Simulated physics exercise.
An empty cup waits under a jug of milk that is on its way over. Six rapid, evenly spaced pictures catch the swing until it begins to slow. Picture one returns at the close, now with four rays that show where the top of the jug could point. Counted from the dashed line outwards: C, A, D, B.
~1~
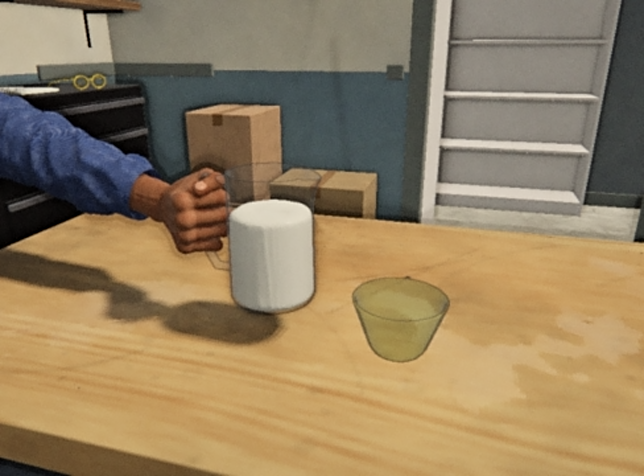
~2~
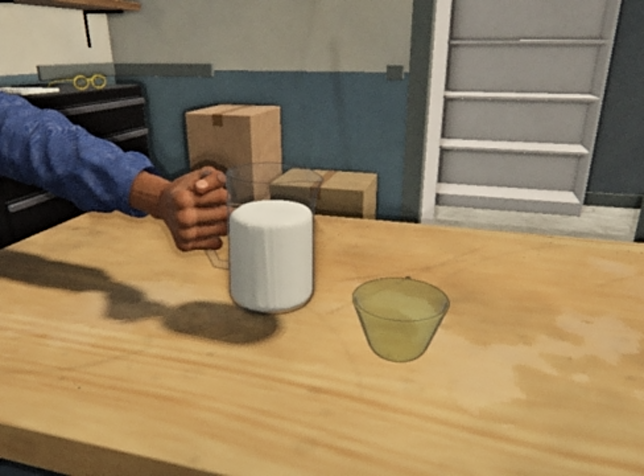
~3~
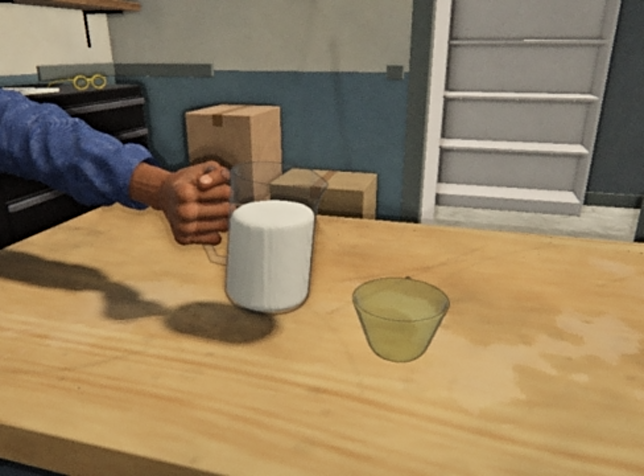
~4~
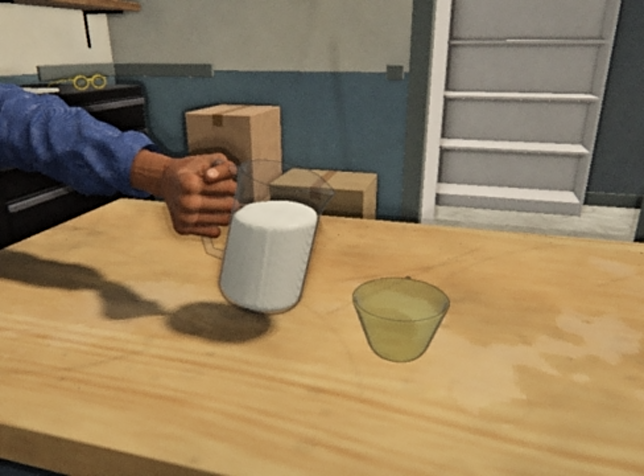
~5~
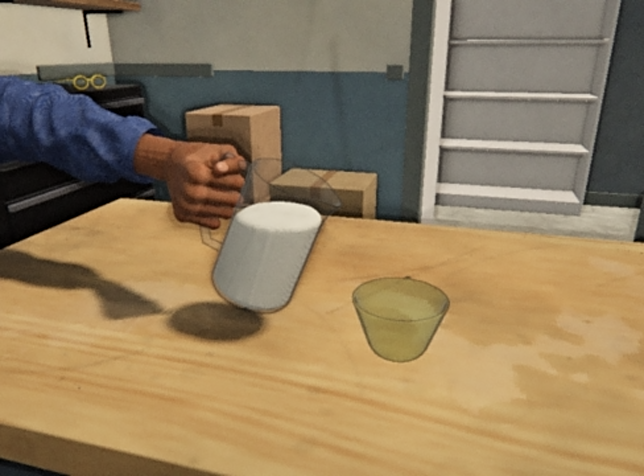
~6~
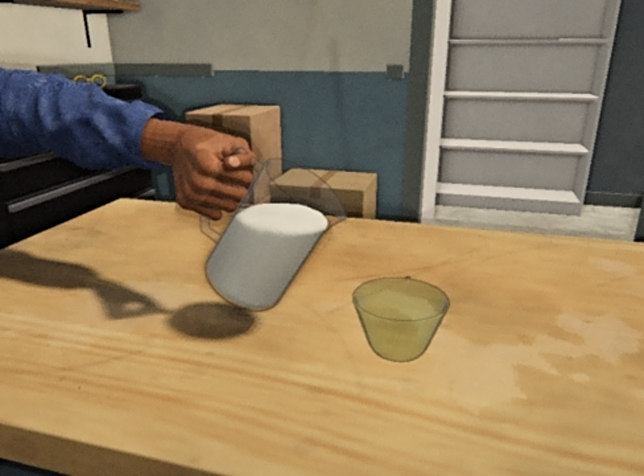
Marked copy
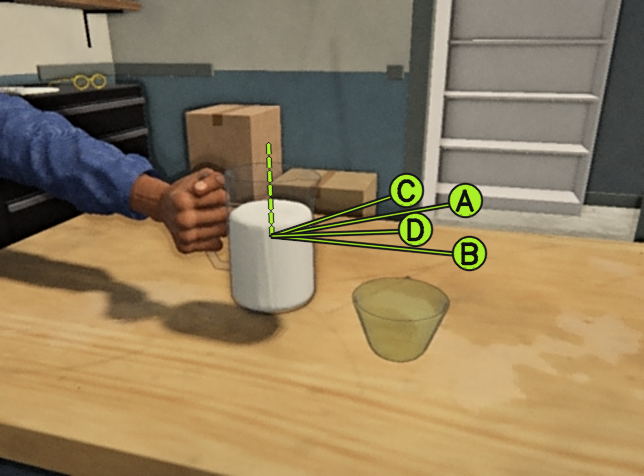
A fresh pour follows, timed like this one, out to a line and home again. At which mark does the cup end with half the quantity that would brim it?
The answer is line C.
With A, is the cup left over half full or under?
Over half.
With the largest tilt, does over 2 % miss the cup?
Yes.
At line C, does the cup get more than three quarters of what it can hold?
No.
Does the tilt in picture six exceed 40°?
No.
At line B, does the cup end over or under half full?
Over half.
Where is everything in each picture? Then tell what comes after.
Upright, lip at (319, 178); rim of the cup round (400, 297); nothing has left yet.
Upright, lip at (321, 180); nothing has left yet.
Tipped about 6°, lip at (326, 185); nothing has left yet.
Tipped about 14°, lip at (333, 193); nothing has left yet.
Tipped about 23°, lip at (339, 204); nothing has left yet.
Tipped about 32°, lip at (345, 217); nothing has left yet.
On the marked copy, A at (449, 204); B at (452, 253); C at (391, 196); D at (398, 231).
With A, the cup ends with about 64 % of what it can hold; 7 % of the milk is spilt.
With B, the cup ends with about 79 % of what it can hold; 29 % of the milk is spilt.
With C, the cup ends with about 49 % of what it can hold.
With D, the cup ends with about 78 % of what it can hold; 15 % of the milk is spilt.
